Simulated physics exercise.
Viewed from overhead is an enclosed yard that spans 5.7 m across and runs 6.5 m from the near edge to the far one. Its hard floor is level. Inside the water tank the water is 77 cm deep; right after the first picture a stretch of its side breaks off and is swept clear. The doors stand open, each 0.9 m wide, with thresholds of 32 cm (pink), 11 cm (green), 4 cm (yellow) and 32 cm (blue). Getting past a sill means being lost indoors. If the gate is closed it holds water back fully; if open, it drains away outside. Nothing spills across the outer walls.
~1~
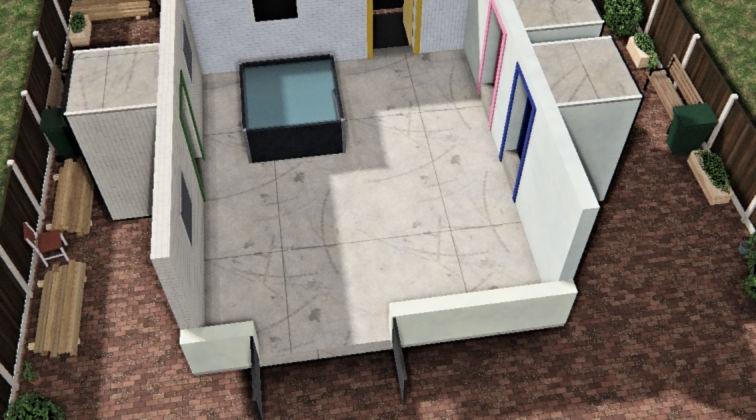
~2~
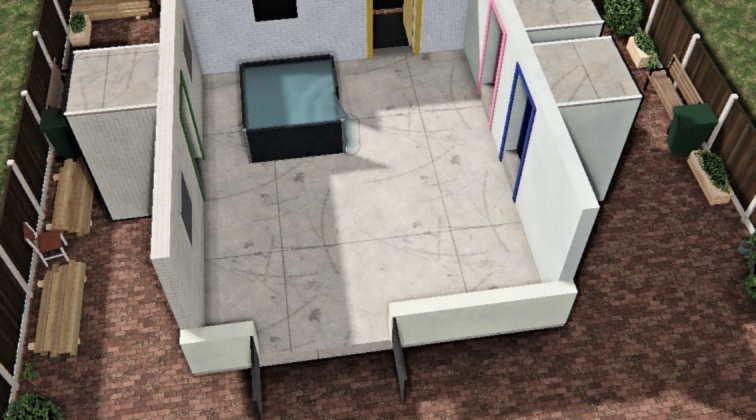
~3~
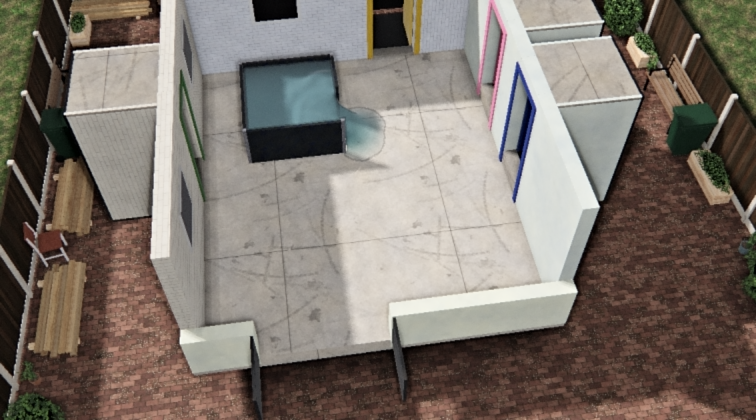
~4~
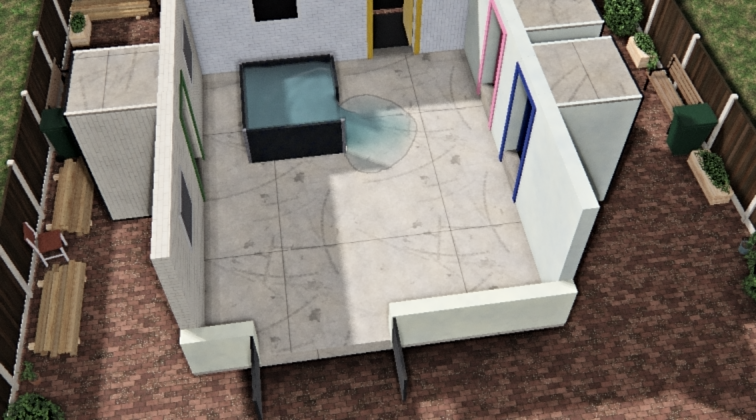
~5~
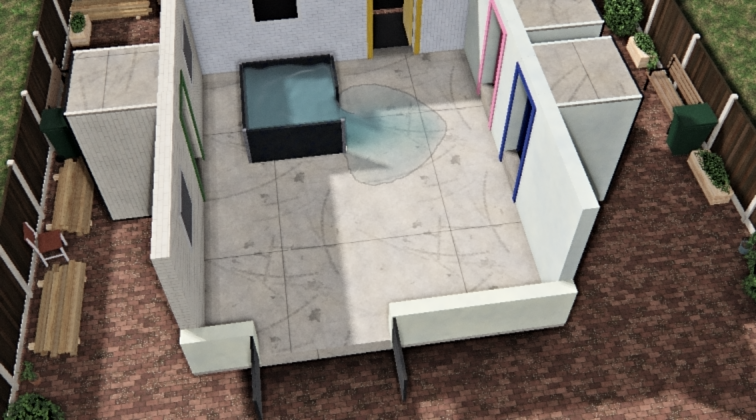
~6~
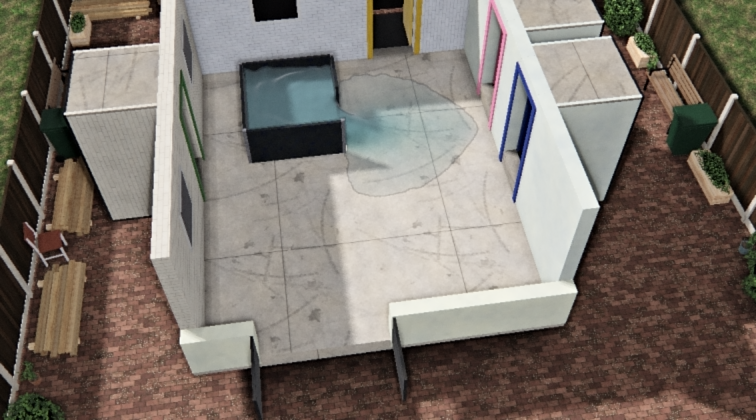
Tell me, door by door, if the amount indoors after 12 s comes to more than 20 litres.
Door by door: The pink door lets in no more than 20 litres; the green door lets in no more than 20 litres; the yellow door lets in more than 20 litres; the blue door lets in no more than 20 litres.
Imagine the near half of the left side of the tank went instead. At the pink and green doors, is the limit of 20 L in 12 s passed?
At the pink door the limit is not exceeded; at the green door it is surpassed.
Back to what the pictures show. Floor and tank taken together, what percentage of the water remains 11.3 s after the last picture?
Roughly 90 in a hundred.
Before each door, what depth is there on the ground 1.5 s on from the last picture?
Depths: Pink door 29 cm, green door 0 cm, yellow door 3 cm, blue door 22 cm.
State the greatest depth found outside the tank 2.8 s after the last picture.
Peak depth: Approx. 25 cm.
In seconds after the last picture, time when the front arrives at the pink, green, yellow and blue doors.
Arrival times: Pink 0.1 seconds, green 6.0 seconds, yellow 0.4 seconds, blue 0.4 seconds.
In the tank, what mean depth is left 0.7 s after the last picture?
It averages close to 50 cm.
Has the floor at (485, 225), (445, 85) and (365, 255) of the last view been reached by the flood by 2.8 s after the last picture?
Point 1: Reached; point 2: Reached; point 3: Unreached.
Then, 0.7 s after the last picture water covers 30 % of the floor and is deepest (36 cm) near (352, 135); pink door 30 cm at the sill, 0 L in, green door not reached, yellow door 5 cm at the sill, 0 L in, blue door 23 cm at the sill, 0 L in.
Then, 1.5 s after the last picture water covers 40 % of the floor and is deepest (37 cm) near (464, 56); pink door 29 cm at the sill, 0 L in, green door not reached, yellow door 3 cm at the sill, 1 L in, blue door 22 cm at the sill, 0 L in.
Then, 2.8 s after the last picture water covers 50 % of the floor and is deepest (25 cm) near (543, 296); pink door 18 cm at the sill, 0 L in, green door not reached, yellow door 8 cm at the sill, 12 L in, blue door 14 cm at the sill, 0 L in.
Then, 6.3 s after the last picture water covers 90 % of the floor and is deepest (14 cm) near (536, 307); pink door 11 cm at the sill, 0 L in, green door 2 cm at the sill, 0 L in, yellow door 7 cm at the sill, 48 L in, blue door 9 cm at the sill, 0 L in.
Then, 11.3 s after the last picture water covers 100 % of the floor and is deepest (10 cm) near (240, 127); pink door 5 cm at the sill, 0 L in, green door 9 cm at the sill, 0 L in, yellow door 5 cm at the sill, 66 L in, blue door 7 cm at the sill, 0 L in.
